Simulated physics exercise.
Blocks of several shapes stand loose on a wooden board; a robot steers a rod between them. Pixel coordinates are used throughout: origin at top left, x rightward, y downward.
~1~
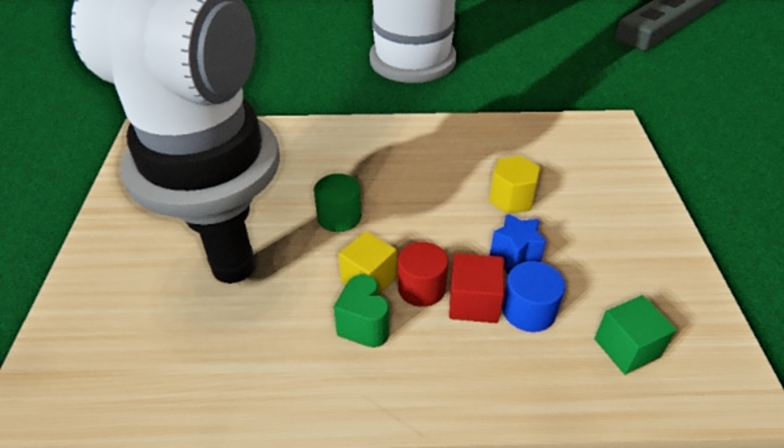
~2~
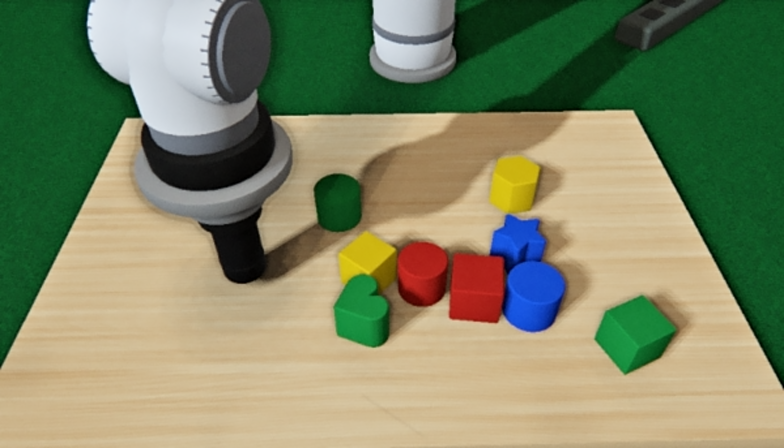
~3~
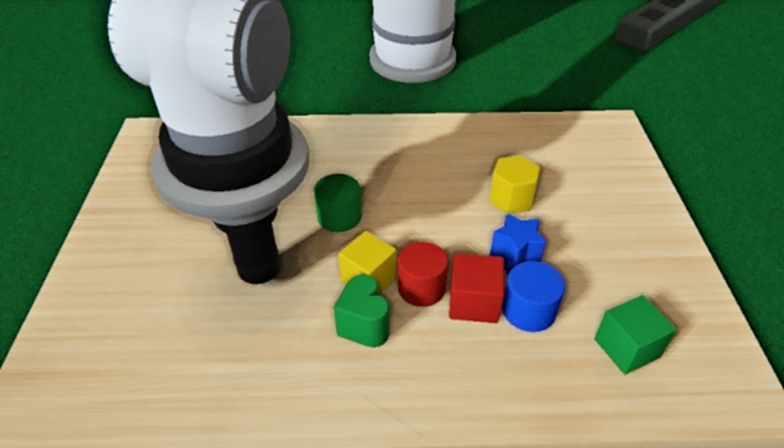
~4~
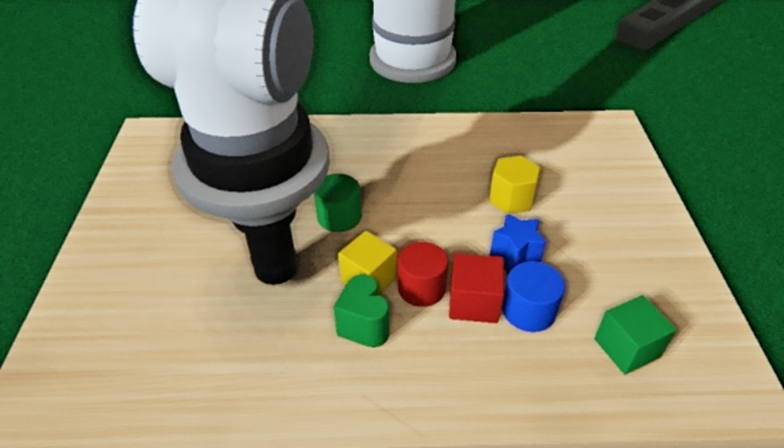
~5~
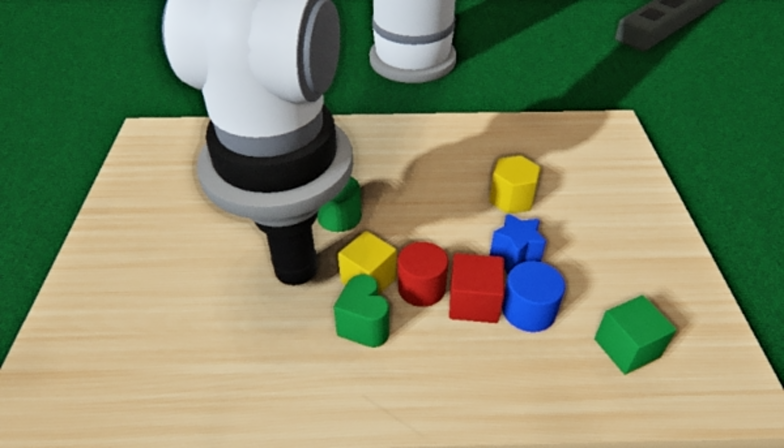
In this clip, a robot arm holding a black rod glides steadily a short way to the right over a wooden board, nearing the yellow and green heart-shaped blocks, while the colourful blocks all stay still.
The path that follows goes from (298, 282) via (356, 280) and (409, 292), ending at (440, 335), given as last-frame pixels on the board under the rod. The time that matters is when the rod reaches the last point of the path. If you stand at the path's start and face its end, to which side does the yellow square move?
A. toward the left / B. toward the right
Answer: A.
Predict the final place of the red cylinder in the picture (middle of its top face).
I'd say the red cylinder ends with its top centre at (469, 235).
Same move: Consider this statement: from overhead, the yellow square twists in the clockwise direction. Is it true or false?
The statement is false.
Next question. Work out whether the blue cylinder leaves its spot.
Moved off its spot.
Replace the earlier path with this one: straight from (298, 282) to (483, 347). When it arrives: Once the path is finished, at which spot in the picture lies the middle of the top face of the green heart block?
The middle of the upper face of the green heart block will lie at about (403, 333) in the picture.
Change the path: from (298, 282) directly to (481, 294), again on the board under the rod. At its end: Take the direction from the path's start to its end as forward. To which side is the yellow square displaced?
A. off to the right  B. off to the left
My answer is option B.
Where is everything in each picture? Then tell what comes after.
In the first picture, rod tip at (234, 269); block tops, yellow square at (368, 251); red cylinder at (423, 259); red square at (478, 273); blue cylinder at (537, 281).
In the second picture, rod at (245, 269); blocks unchanged.
In the third picture, rod at (259, 269); blocks unchanged.
In the fourth picture, rod at (276, 270); blocks unchanged.
In the fifth picture, rod at (296, 270); yellow square at (368, 251); red cylinder at (423, 259); red square at (478, 273); blue cylinder at (537, 281).
The first path, step by step. One third of the way, rod at (357, 269); yellow square at (399, 239), turned 40° anticlockwise; red cylinder at (446, 249); red square at (489, 275), turned 20° clockwise; blue cylinder at (545, 284).
Two thirds of the way, rod at (411, 281); yellow square at (421, 229), turned 100° anticlockwise; red cylinder at (469, 235); red square at (495, 274), turned 35° clockwise; blue cylinder at (554, 289).
At the end, rod at (442, 324); yellow square at (421, 229), turned 100° anticlockwise; red cylinder at (469, 235); red square at (495, 274), turned 35° clockwise; blue cylinder at (554, 289).
